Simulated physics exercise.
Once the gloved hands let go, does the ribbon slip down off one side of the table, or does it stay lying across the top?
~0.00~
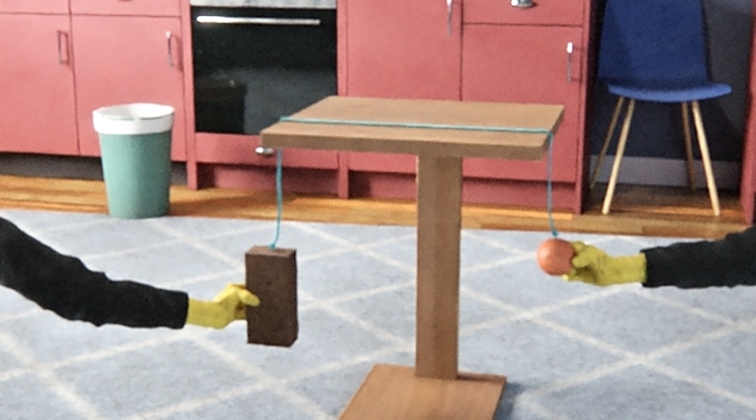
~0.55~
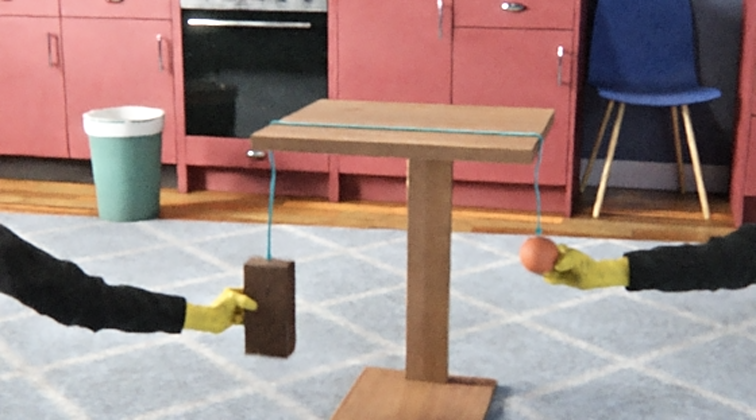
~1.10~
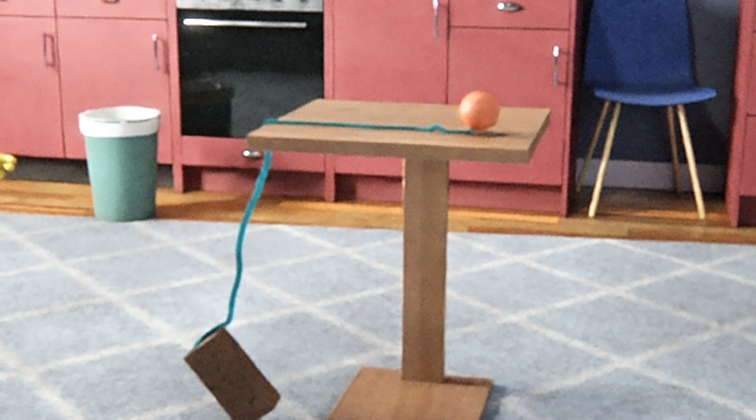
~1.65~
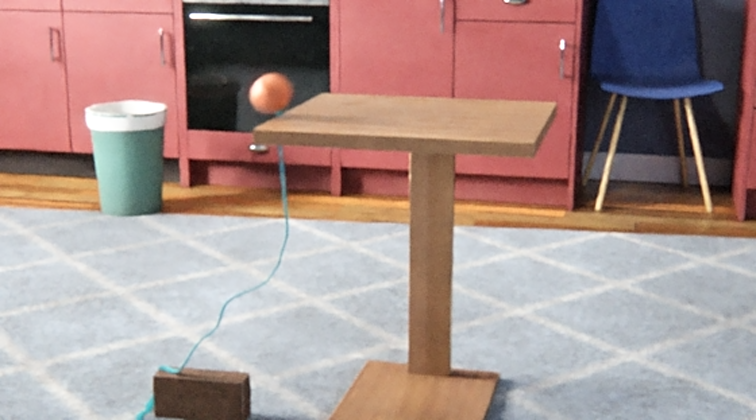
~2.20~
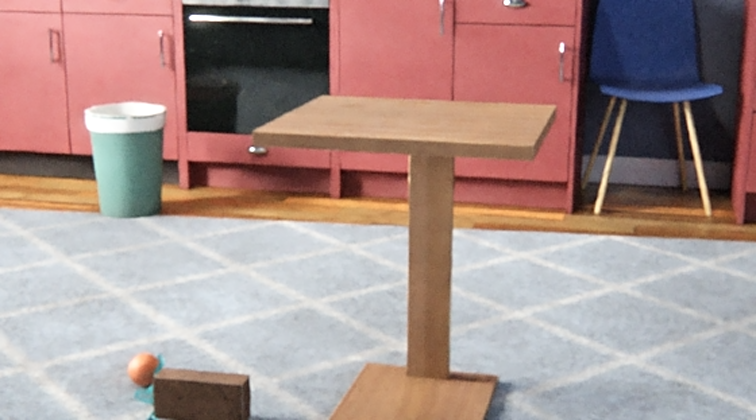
The ribbon slips down off the left side of the table.
